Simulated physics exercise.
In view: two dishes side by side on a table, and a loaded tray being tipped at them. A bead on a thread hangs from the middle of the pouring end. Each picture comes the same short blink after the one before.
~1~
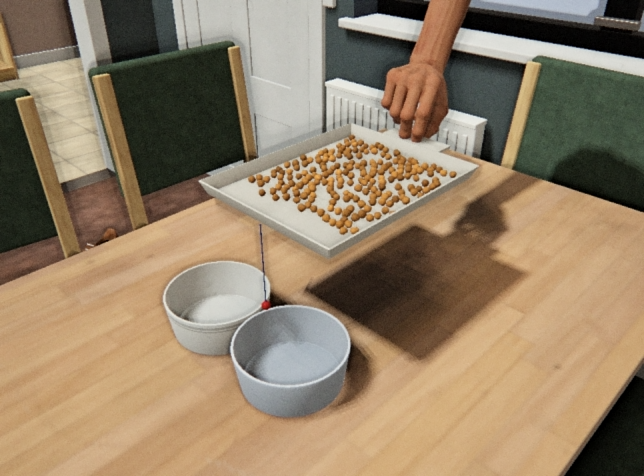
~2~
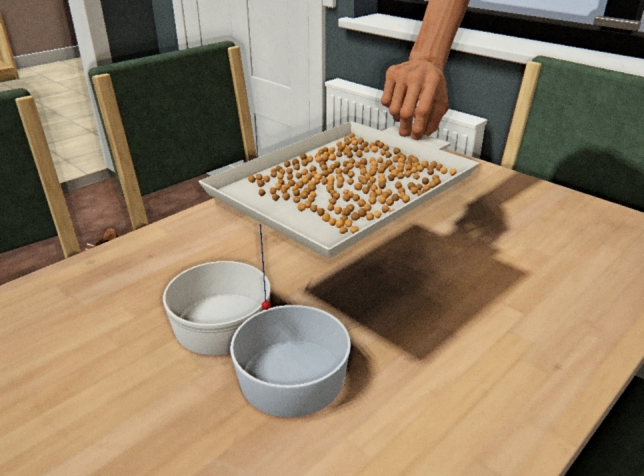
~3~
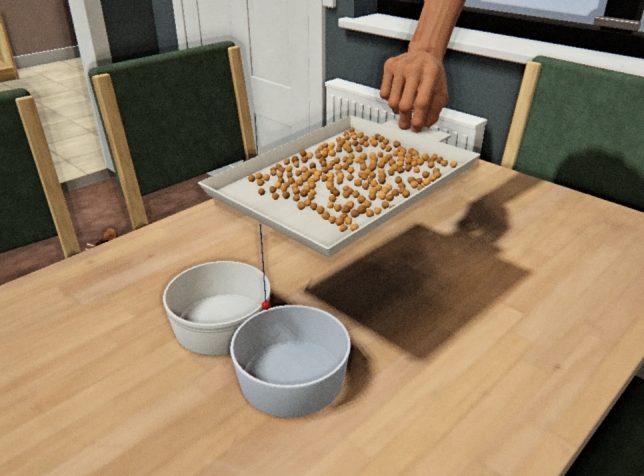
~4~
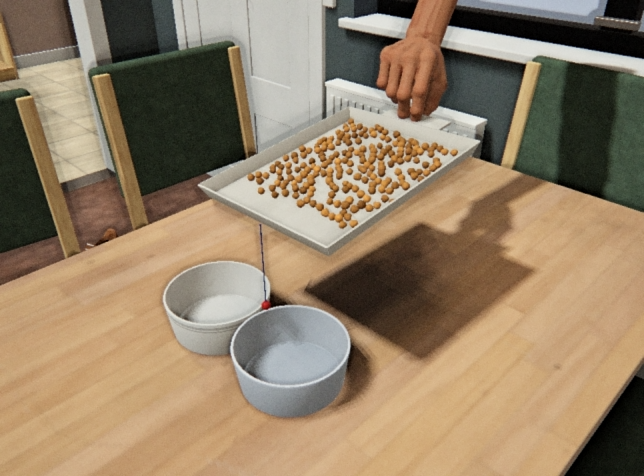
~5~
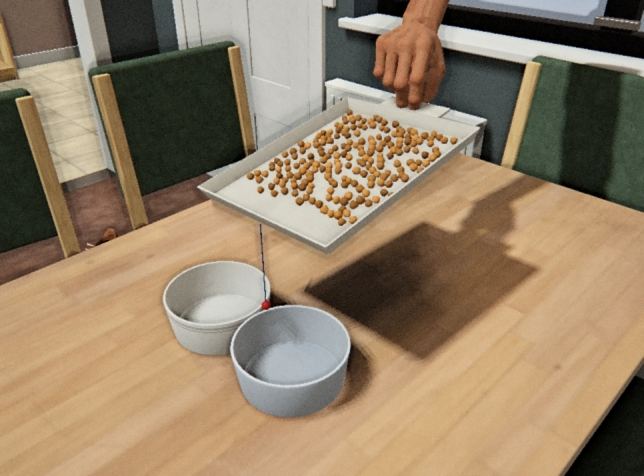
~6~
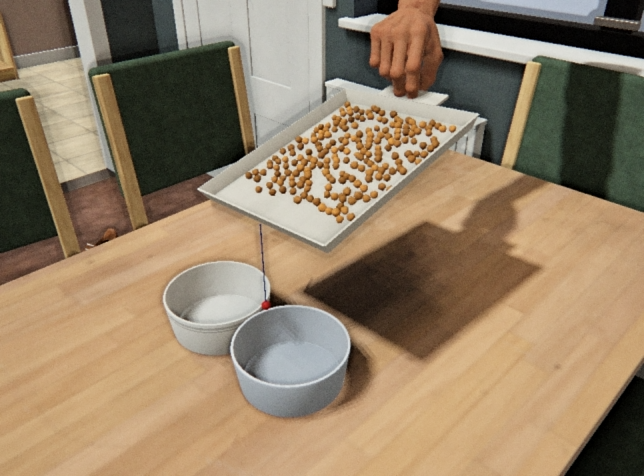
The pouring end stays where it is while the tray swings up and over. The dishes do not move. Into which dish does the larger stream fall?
It favours the left dish.
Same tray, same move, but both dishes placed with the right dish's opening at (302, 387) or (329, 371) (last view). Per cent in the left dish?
About 60 and 60 per cent.
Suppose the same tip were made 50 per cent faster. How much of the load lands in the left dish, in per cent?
Roughly 80 in a hundred.
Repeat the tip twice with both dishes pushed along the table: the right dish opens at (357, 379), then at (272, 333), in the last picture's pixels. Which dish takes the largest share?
The first try: Left. The second: Left.
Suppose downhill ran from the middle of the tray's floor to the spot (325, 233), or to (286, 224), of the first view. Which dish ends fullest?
One: The right one. Two: The right one.
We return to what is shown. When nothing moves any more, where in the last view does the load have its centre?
Close to (212, 326).
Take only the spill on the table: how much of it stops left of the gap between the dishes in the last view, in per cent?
Some 100 per cent.
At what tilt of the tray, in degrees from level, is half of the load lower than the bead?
Near 90 degrees.
Shortly afterwards, tray tipped steeply; the bulk on the tray; a little in the left dish; only a few outside both; a little in the air.
Next, tray tipped past a quarter turn; only a few on the tray; a little in the right dish; near two thirds in the left dish; a little outside both; a little in the air.
Some moments later, tray tipped past a quarter turn; a little in the right dish; the bulk in the left dish; a little outside both.
In the end, tray tipped past a quarter turn; a little in the right dish; the bulk in the left dish; a little outside both.
